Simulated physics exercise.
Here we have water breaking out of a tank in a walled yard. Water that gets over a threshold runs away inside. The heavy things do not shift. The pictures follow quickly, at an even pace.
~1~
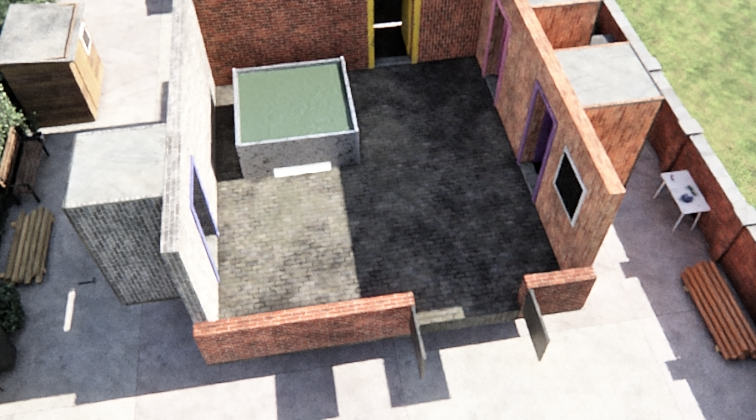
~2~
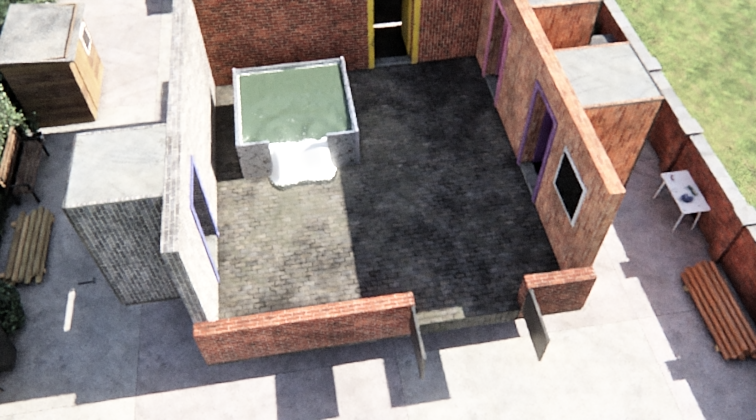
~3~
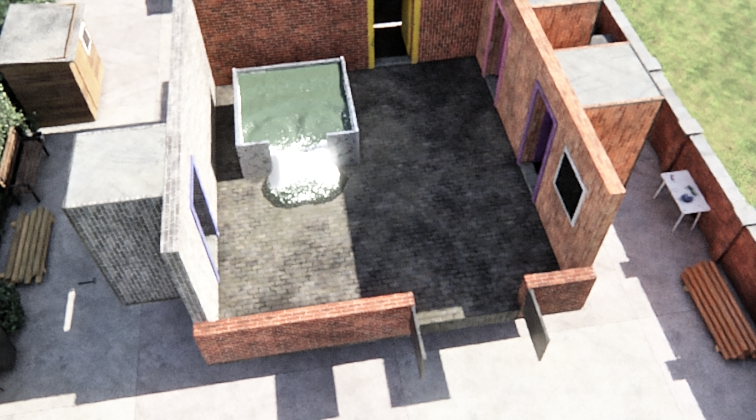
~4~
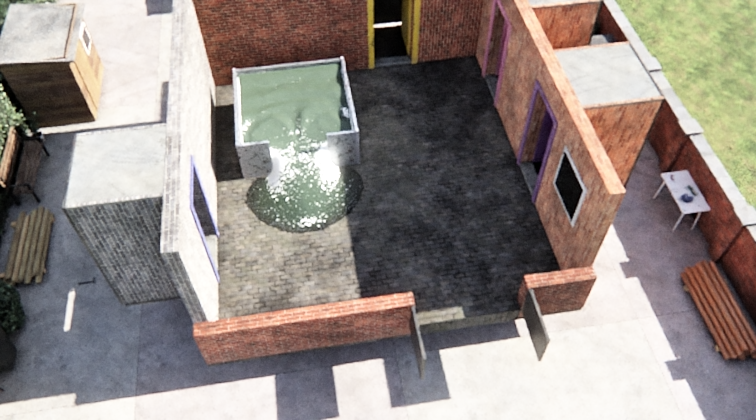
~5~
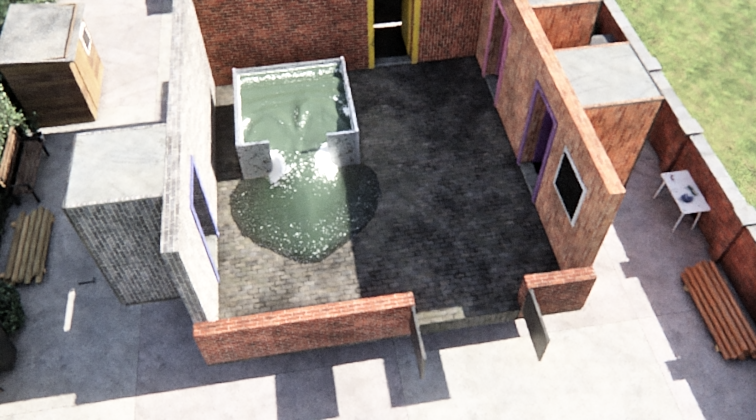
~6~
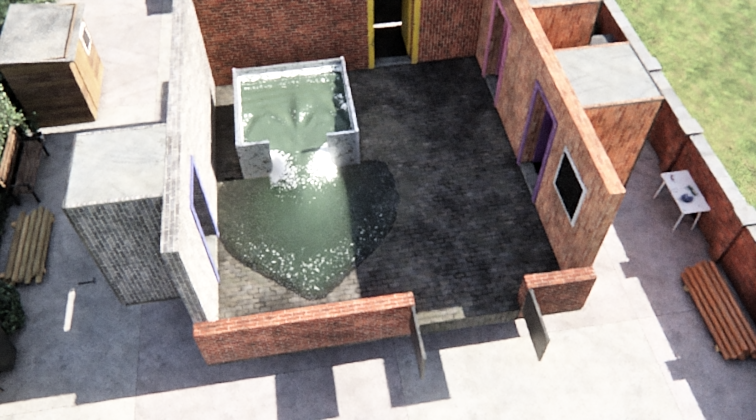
Green water bursts from a gap in an open tank and spreads across the walled yard.
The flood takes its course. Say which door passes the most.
Most goes in at the blue door.
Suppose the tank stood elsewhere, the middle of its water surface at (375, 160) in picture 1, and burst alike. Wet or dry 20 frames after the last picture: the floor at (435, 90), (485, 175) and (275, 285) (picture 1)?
In that order: No water, free of water, under water.
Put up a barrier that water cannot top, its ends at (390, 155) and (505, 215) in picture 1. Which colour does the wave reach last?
That is the yellow one.
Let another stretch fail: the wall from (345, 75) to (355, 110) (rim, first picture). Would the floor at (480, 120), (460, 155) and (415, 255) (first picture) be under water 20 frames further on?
As listed: Flooded, awash, not flooded.
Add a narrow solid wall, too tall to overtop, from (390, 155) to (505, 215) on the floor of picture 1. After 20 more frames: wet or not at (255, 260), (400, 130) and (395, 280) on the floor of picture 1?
As listed: Wet, free of water, awash.
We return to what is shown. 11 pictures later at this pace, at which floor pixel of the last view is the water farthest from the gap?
At about (509, 299).
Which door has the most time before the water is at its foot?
Last comes the door marked yellow.
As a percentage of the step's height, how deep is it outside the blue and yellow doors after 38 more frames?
In turn 170 and 0 per cent.
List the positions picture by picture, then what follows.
Still water in the open tank at (293, 102), in the first picture.
The front is at (331, 179), out from the gap at (301, 158), in the second picture.
The front is at (276, 202), out from the gap at (301, 160), in the third picture.
Water pours out at (301, 160) and has run to (294, 229), in the fourth picture.
The front is at (304, 259), out from the gap at (301, 160), in the fifth picture.
The front is at (311, 295), out from the gap at (301, 160), in the sixth picture.
A moment on, water covers 40 % of the floor; pink door not reached, blue door wet at the sill, nothing in, purple door not reached, yellow door not reached.
Next, water covers 45 % of the floor; pink door not reached, blue door some in, purple door not reached, yellow door not reached.
Then, water covers 50 % of the floor; pink door not reached, blue door a lot in, purple door not reached, yellow door not reached.
Later, water covers 75 % of the floor; pink door wet at the sill, nothing in, blue door a lot in, purple door wet at the sill, nothing in, yellow door not reached.
In the end, water covers 100 % of the floor; pink door wet at the sill, nothing in, blue door a lot in, purple door a trickle in, yellow door a trickle in; the blue door has let in the most.
